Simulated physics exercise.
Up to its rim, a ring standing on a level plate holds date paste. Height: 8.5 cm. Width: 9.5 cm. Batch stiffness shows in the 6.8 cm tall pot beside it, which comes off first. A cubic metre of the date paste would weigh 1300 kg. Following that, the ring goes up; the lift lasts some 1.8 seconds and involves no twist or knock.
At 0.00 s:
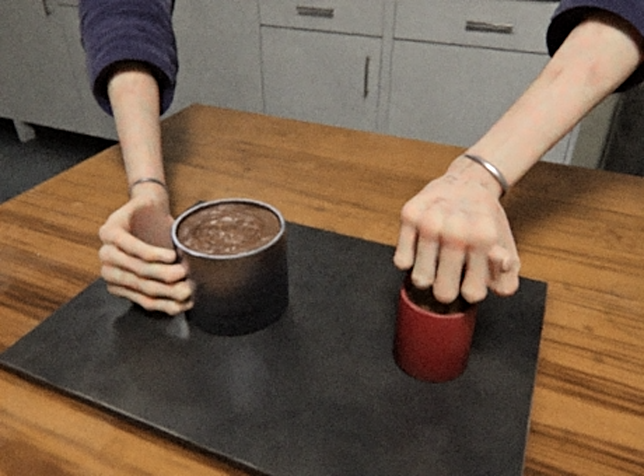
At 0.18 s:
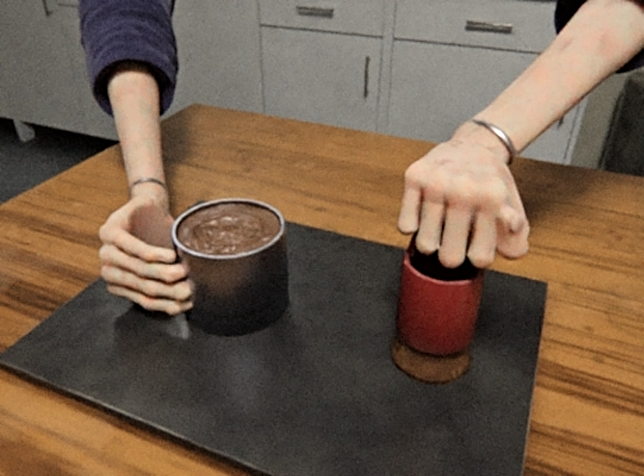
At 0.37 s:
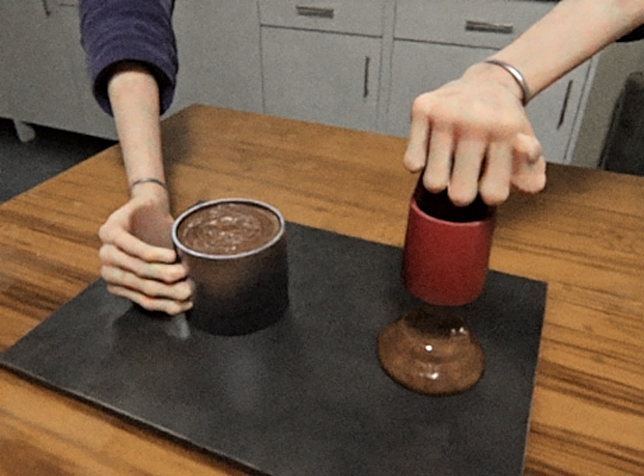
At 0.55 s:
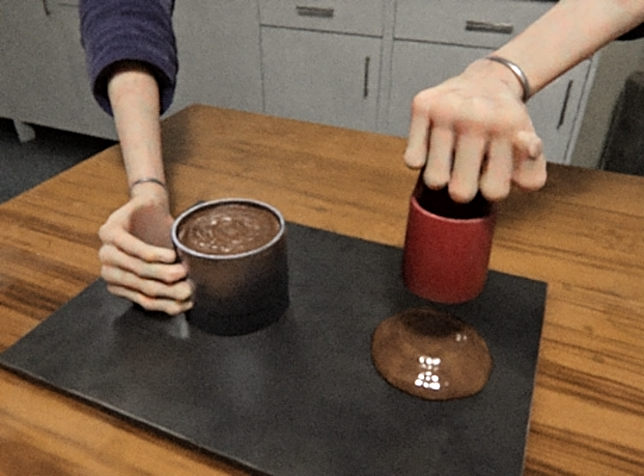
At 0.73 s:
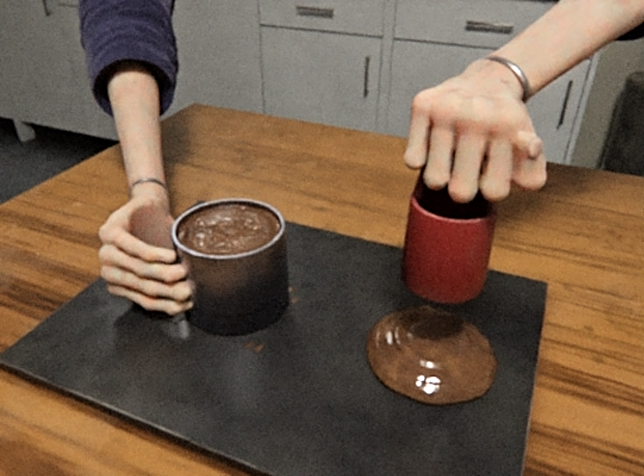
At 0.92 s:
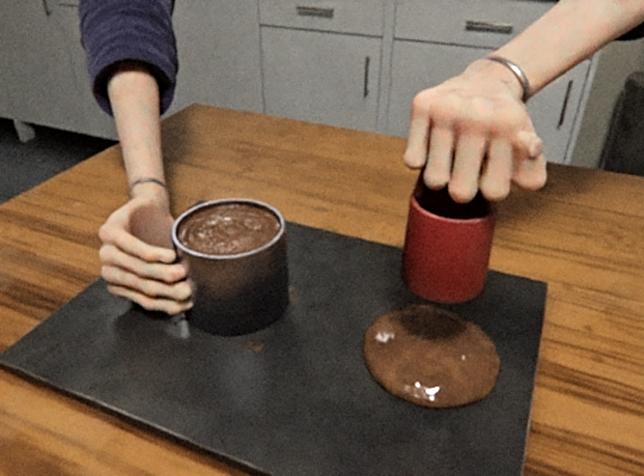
A hand on the right lifts a small red pot straight up off a dark plate, then holds it still while the brown paste left beneath slumps into a low, glossy, widening mound. At left, another hand steadies a wider dark metal ring filled to its rim with brown paste, unmoved. The fixed view looks down on a wooden table before pale kitchen cabinets.
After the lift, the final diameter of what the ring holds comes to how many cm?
23.6 cm.
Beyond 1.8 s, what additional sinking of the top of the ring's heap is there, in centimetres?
Some 1.5 centimetres.
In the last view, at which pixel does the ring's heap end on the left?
About pixel (112, 326).
By 1.4 s, the ring is up 2.2 cm; the date paste has come down 1.2 cm to 7.3 cm and is 13 cm wide.
By 1.8 s, the ring is up 5.2 cm; the date paste has come down 4.6 cm to 3.9 cm and is 18 cm wide.
By 2.3 s, the ring is up 8.9 cm; the date paste has come down 5.8 cm to 2.7 cm and is 21 cm wide.
By 2.8 s, the ring is clear; the date paste has come down 6.1 cm to 2.4 cm and is 22 cm wide.
By 5.3 s, at rest, the ring is clear; the date paste has come down 6.3 cm to 2.2 cm and is 24 cm wide.
